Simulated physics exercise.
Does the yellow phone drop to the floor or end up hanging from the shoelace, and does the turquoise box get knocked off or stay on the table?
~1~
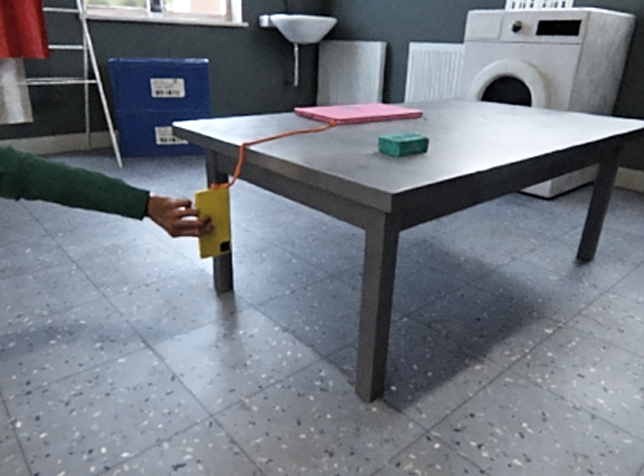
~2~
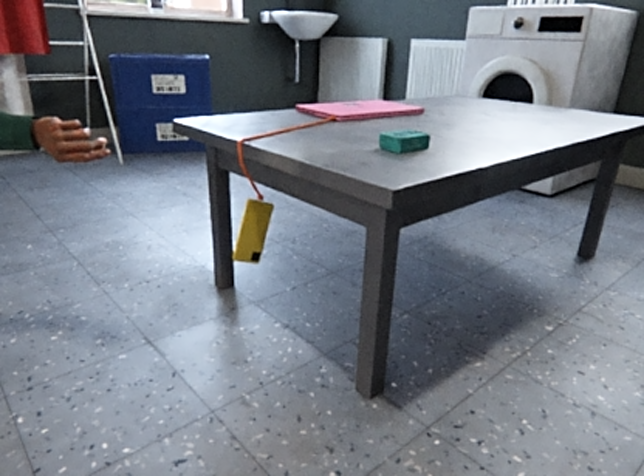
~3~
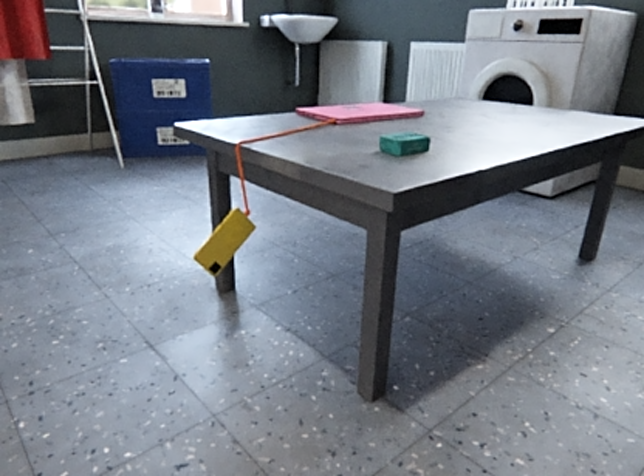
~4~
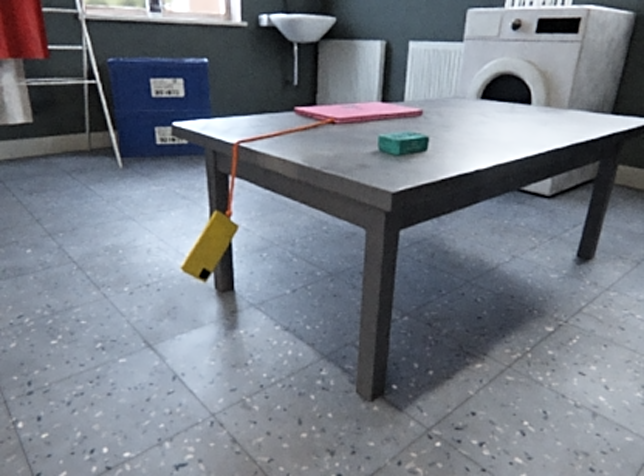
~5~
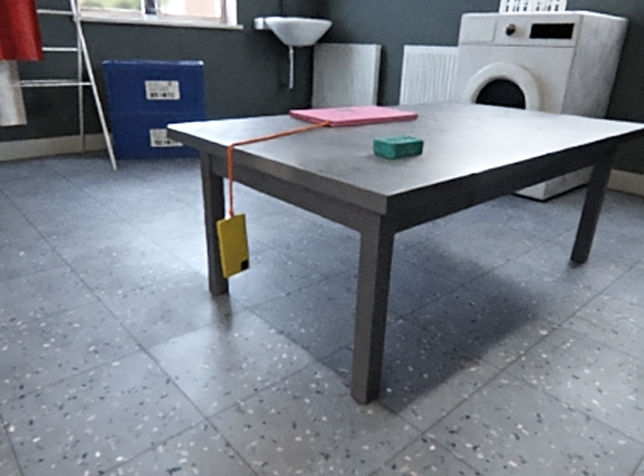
The yellow phone ends up dangling from the shoelace below the table edge. The turquoise box keeps its place on the table.
A yellow phone tied to an orange shoelace was let go by a hand beside a grey table, and it swung back and forth below the edge. It ended up hanging there, while the pink laptop and turquoise box stayed put on top.
